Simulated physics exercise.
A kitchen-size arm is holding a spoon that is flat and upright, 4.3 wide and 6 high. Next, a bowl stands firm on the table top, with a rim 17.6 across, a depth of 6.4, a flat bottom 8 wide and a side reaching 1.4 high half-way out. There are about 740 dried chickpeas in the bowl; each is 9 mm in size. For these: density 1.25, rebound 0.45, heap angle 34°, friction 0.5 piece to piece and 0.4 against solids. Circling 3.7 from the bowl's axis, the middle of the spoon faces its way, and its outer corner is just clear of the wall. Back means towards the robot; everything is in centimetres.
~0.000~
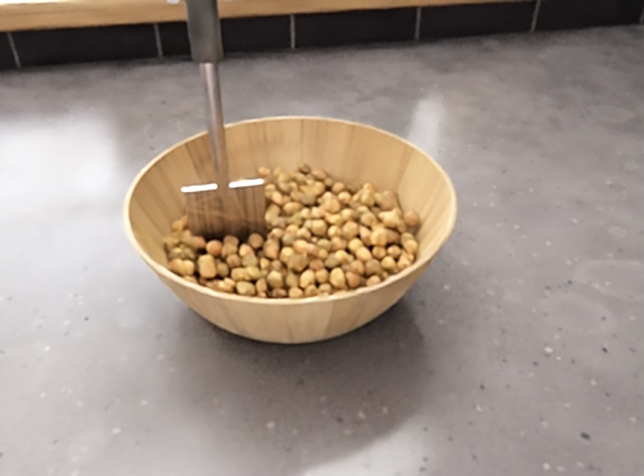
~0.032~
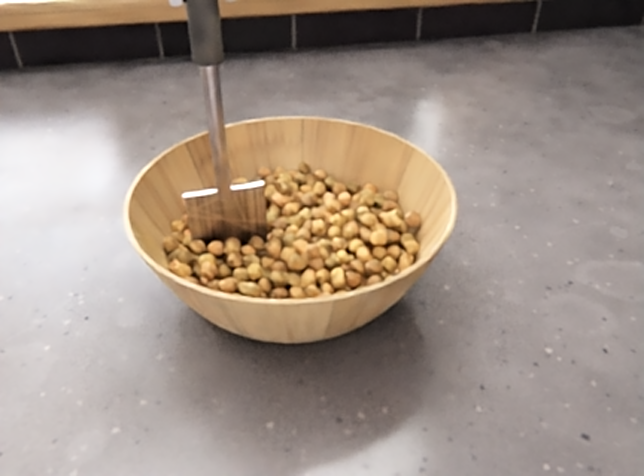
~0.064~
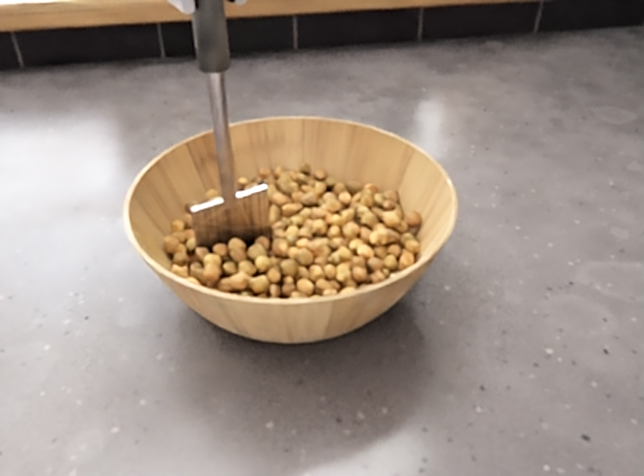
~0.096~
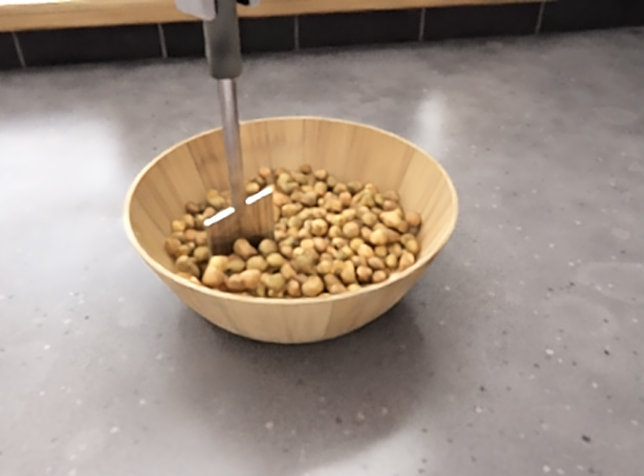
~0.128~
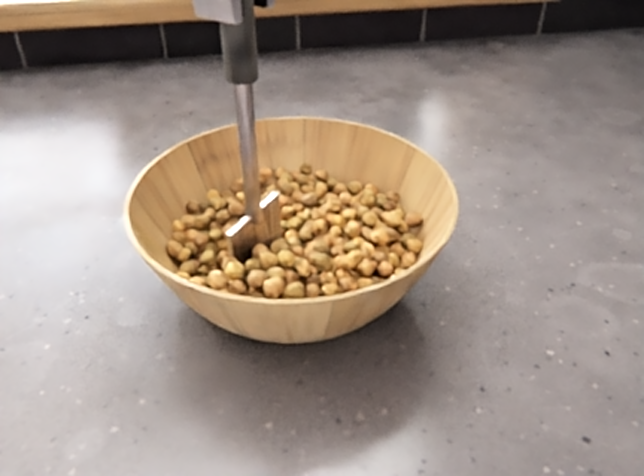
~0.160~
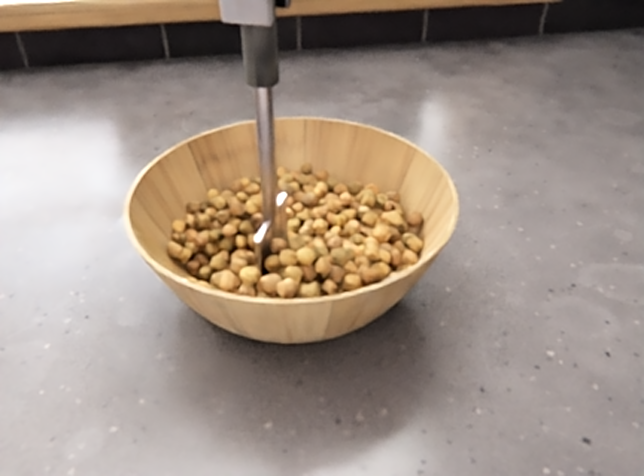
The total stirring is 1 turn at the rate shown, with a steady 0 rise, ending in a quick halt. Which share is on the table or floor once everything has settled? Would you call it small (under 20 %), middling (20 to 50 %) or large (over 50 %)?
I would call it small.
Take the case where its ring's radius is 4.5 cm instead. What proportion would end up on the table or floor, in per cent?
Around 10 in a hundred, in that case.
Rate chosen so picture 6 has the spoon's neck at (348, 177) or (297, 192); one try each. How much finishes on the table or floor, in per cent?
Some 30 and 10 per cent.
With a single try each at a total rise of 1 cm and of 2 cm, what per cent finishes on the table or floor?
It comes to about 5 per cent and about 5 per cent.
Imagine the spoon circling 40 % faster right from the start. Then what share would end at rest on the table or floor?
In that case it comes to around 15 percent.
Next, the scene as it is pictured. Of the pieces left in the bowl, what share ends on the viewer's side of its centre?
It comes to near 65 percent.
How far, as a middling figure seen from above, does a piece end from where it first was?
Level distance: About 6 cm.
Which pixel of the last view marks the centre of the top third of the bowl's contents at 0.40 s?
Look near (364, 180) for its middle.
After 0.40 s, 180° round, highest piece 8 above the table; 730 in the bowl, 2 on the table or floor, 5 in flight or on the tool.
After 0.65 s, 294° round, highest piece 8 above the table; 712 in the bowl, 22 on the table or floor, 3 in flight or on the tool.
After 0.97 s, 0° round, highest piece 7 above the table; 703 in the bowl, 34 on the table or floor.
After 1.67 s, 0° round, highest piece 7 above the table; 703 in the bowl, 34 on the table or floor.
In the end, 703 in the bowl, 34 on the table or floor. That is 5 % on the table or floor.
